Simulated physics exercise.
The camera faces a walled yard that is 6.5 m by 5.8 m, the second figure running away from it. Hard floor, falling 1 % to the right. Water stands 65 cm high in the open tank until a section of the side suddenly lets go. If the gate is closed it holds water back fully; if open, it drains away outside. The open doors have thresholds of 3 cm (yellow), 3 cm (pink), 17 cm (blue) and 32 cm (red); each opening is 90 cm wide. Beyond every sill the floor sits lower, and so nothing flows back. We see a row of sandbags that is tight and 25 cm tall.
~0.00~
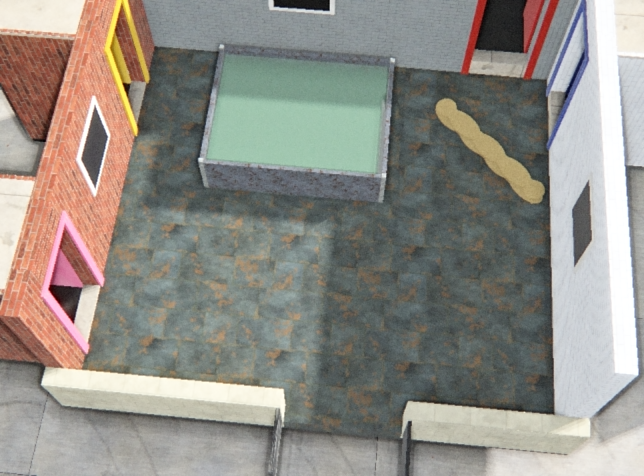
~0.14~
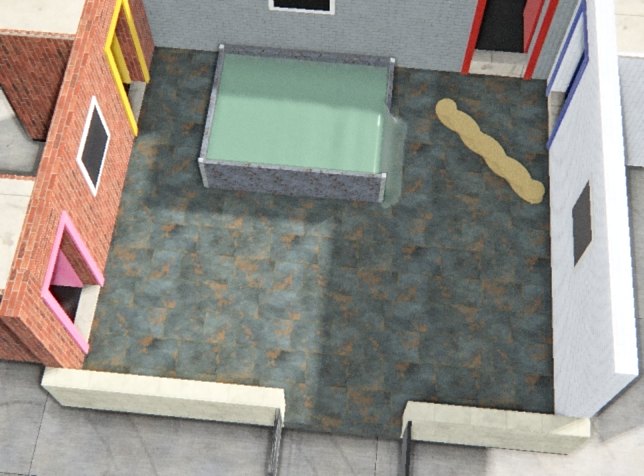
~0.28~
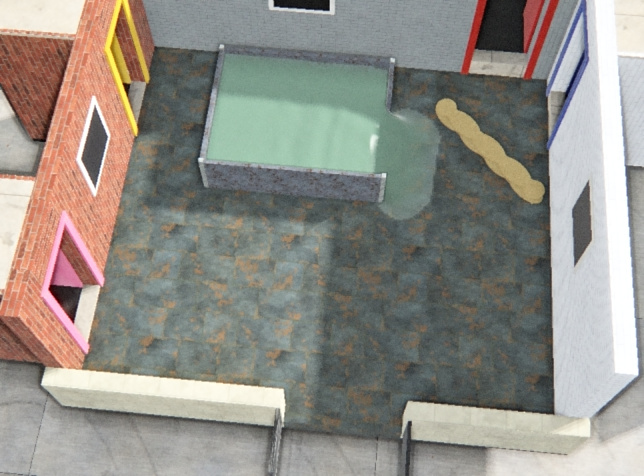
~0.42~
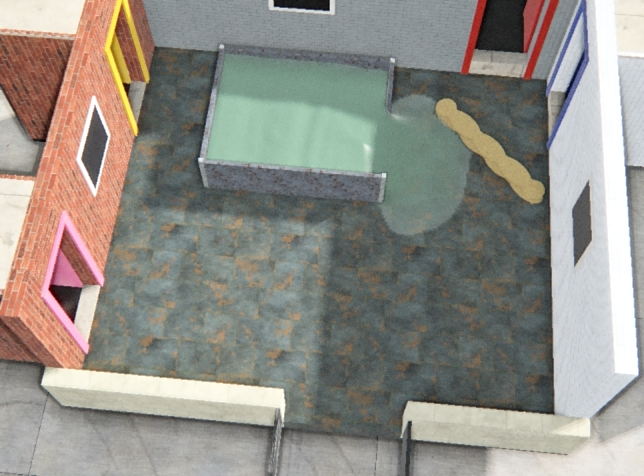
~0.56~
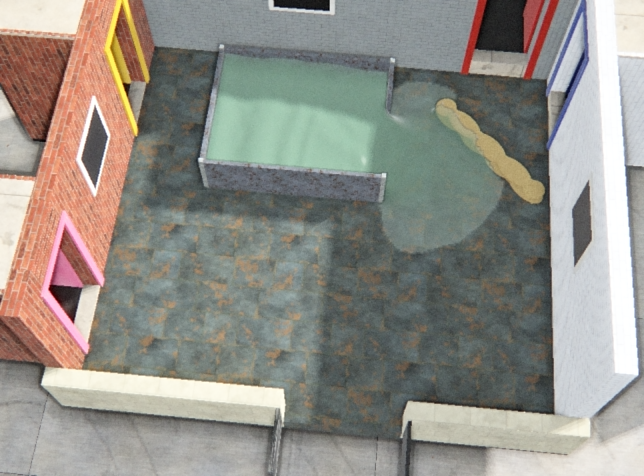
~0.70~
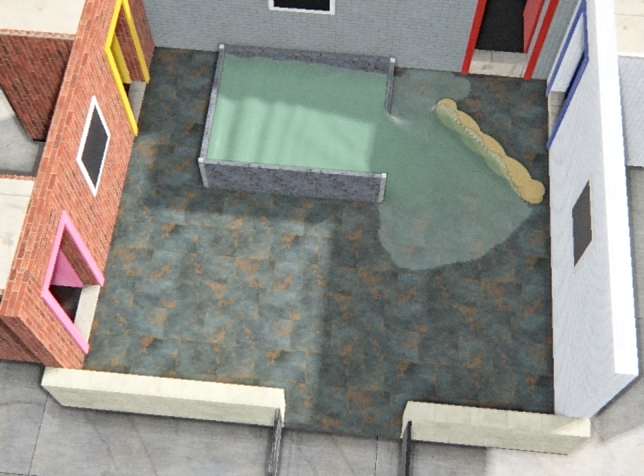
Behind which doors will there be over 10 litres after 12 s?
In the end at the yellow door the limit will be broken. At the pink door the limit will be broken. At the blue door the limit will hold. At the red door the limit will hold.
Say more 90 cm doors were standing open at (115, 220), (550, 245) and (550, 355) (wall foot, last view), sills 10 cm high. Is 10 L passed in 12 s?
So, in the order given, it's shy of the mark, then beyond the mark, then beyond the mark.
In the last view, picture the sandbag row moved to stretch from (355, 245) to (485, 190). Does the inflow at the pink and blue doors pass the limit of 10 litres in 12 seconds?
Result: Pink door beyond the limit; blue door beyond the limit.
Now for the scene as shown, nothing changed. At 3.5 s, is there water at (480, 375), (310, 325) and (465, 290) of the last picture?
Submerged, submerged, submerged.
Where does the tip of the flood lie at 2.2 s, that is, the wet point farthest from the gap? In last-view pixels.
Around pixel (555, 430).
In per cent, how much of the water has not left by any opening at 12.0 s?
Still there: Roughly 80 %.
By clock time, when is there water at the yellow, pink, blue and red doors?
Doors: Yellow 6.0 s / pink 4.5 s / blue 1.8 s / red 1.0 s.
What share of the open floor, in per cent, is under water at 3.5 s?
Some 50 per cent of the floor is wet.
After 1.4 s water covers 25 % of the floor and is deepest (43 cm) near (551, 249); yellow door not reached, pink door not reached, blue door not reached, red door 4 cm at the sill, 0 L in.
After 2.2 s water covers 35 % of the floor and is deepest (52 cm) near (555, 430); yellow door not reached, pink door not reached, blue door 13 cm at the sill, 0 L in, red door 2 cm at the sill, 0 L in.
After 3.5 s water covers 50 % of the floor and is deepest (42 cm) near (554, 404); yellow door not reached, pink door not reached, blue door 9 cm at the sill, 0 L in, red door 14 cm at the sill, 0 L in.
After 7.0 s water covers 95 % of the floor and is deepest (20 cm) near (554, 366); yellow door 7 cm at the sill, 1 L in, pink door 12 cm at the sill, 102 L in, blue door 9 cm at the sill, 0 L in, red door 6 cm at the sill, 0 L in.
After 12.0 s water covers 95 % of the floor and is deepest (14 cm) near (315, 79); yellow door 10 cm at the sill, 70 L in, pink door 8 cm at the sill, 255 L in, blue door 8 cm at the sill, 0 L in, red door 8 cm at the sill, 0 L in.
